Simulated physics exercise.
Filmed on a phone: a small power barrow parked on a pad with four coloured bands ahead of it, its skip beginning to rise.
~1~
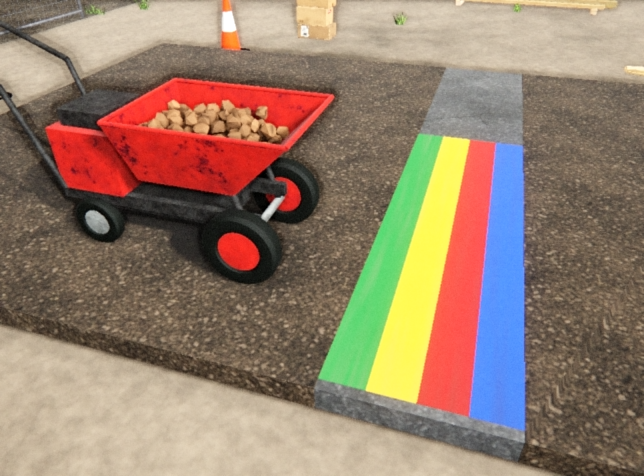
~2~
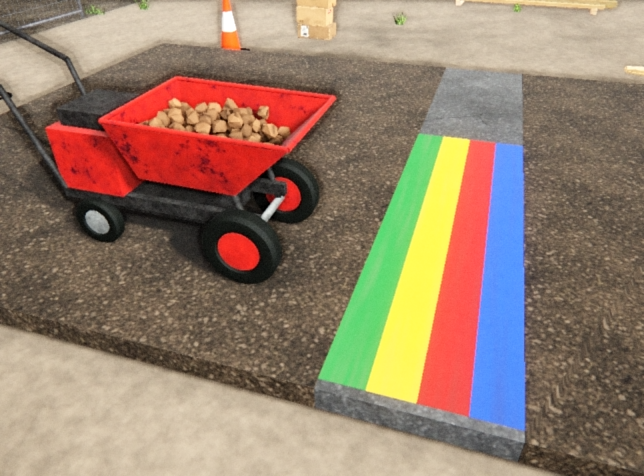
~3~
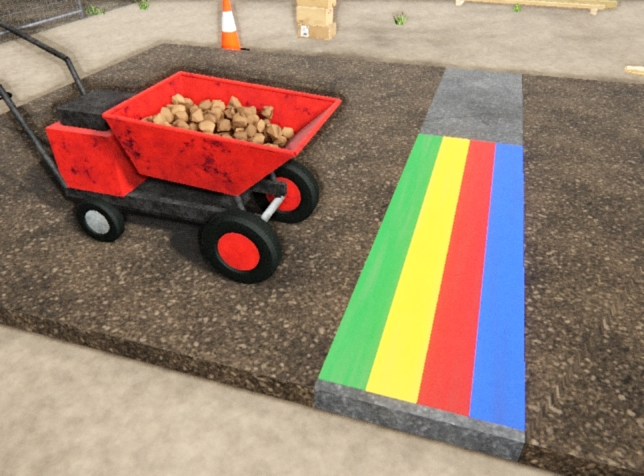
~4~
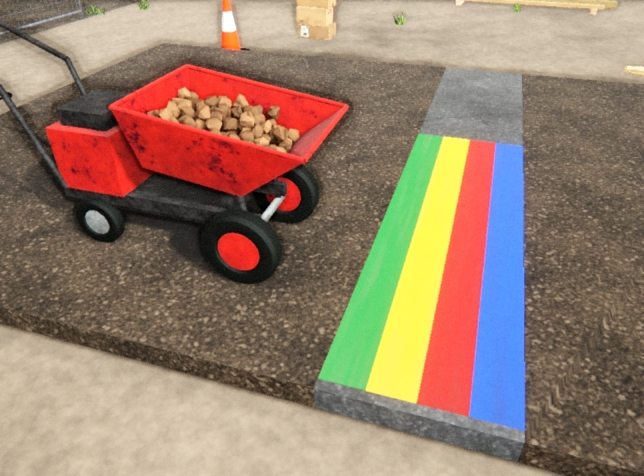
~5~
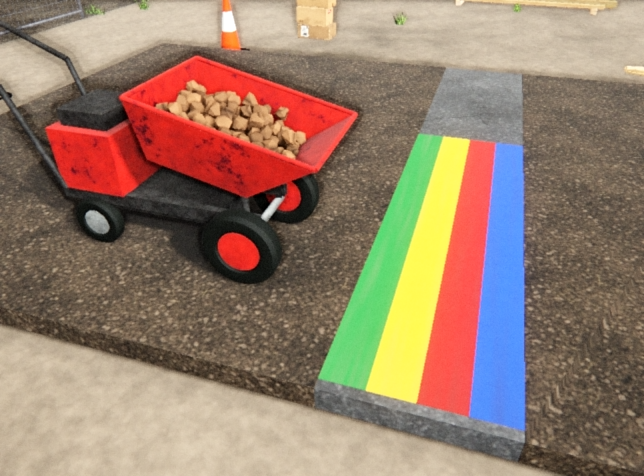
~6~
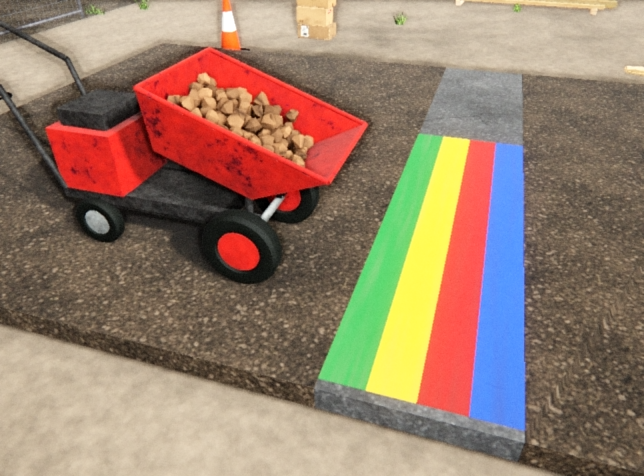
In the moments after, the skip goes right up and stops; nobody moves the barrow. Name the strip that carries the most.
The yellow strip carries the most.
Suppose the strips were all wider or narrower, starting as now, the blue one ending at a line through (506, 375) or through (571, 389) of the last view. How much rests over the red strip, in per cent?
Near 20 % and 10 %.
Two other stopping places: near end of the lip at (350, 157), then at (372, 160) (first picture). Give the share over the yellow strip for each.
Near 10 % and 0 %.
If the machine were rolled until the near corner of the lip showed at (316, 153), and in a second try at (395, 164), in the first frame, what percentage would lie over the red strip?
In turn 30 and 10 in a hundred.
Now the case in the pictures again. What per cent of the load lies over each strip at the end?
About: Green strip 15, yellow strip 35, red strip 15, blue strip 5 per cent.
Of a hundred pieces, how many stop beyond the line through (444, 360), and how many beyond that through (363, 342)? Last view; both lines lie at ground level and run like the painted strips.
In turn 20 and 70 in a hundred.
Soon, skip tipped steeply; all in the skip.
A while on, skip tipped steeply; about two thirds in the skip; a small part over the green strip; about a quarter over the yellow strip; a stray few over the red strip.
Towards the end, skip tipped right over; about a quarter in the skip; about a quarter over the green strip; about a third over the yellow strip; about a quarter over the red strip; a small part over the blue strip; a stray few off the paint.
Finally, skip tipped right over; about a quarter in the skip; about a quarter over the green strip; about a third over the yellow strip; about a quarter over the red strip; a small part over the blue strip; a stray few off the paint.
